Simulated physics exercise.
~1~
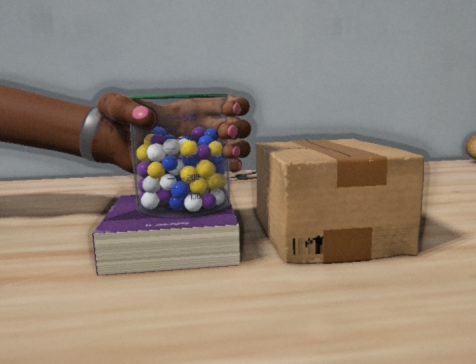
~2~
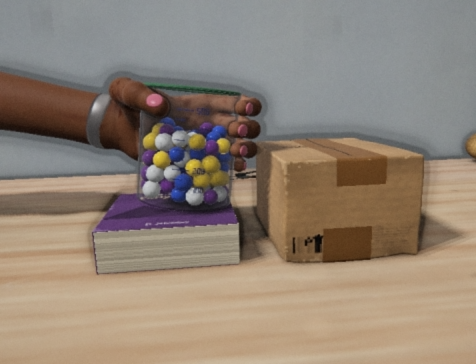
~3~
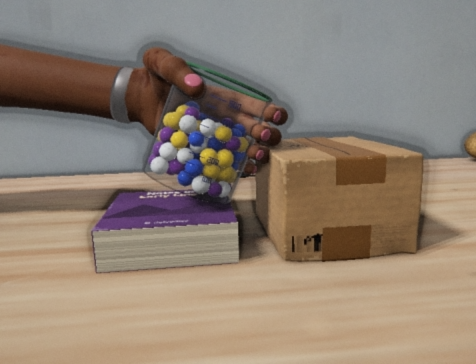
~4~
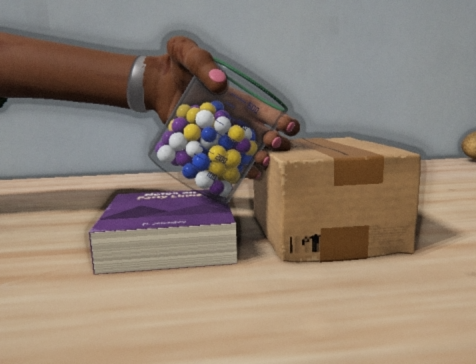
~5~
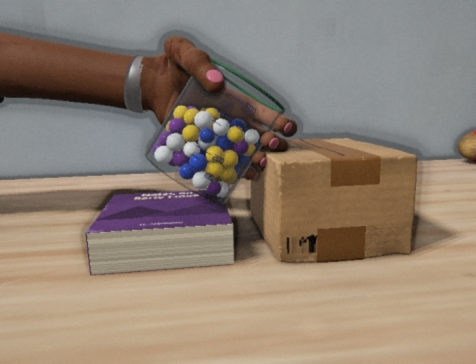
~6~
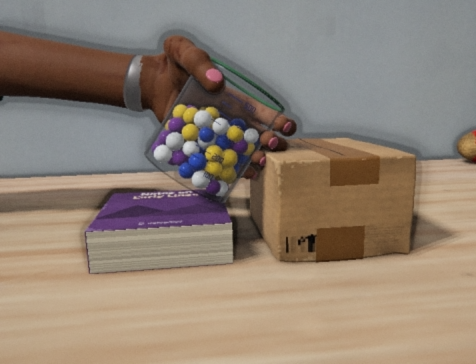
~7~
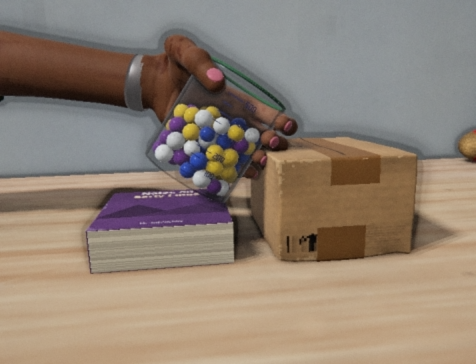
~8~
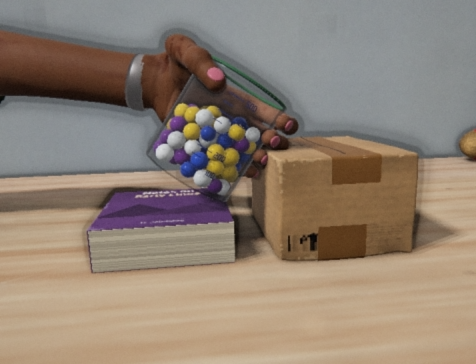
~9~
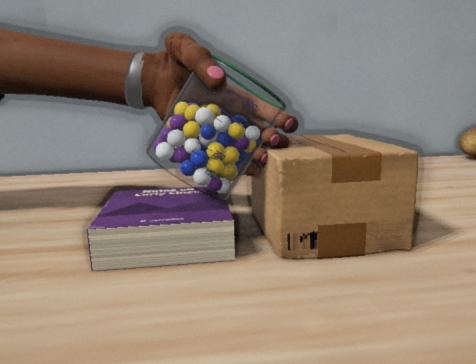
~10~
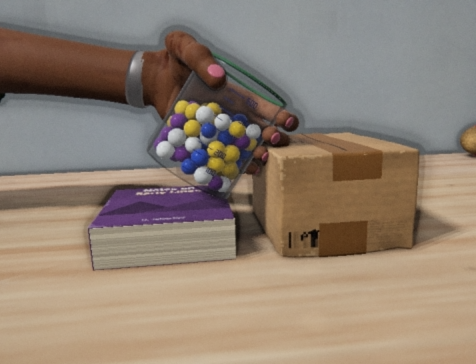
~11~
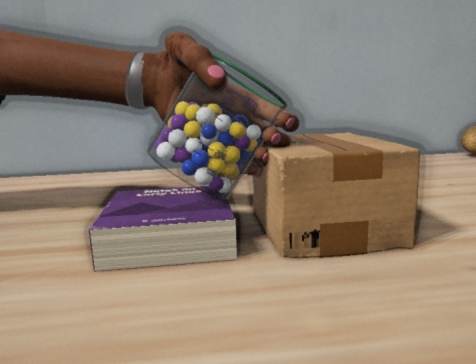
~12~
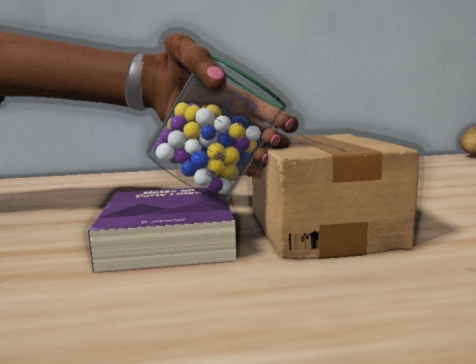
A hand lifted a clear container of yellow, white, blue and purple balls off a purple book, tilted it to the right and leaned it against a cardboard box, where it stayed, still held, with all the balls inside.
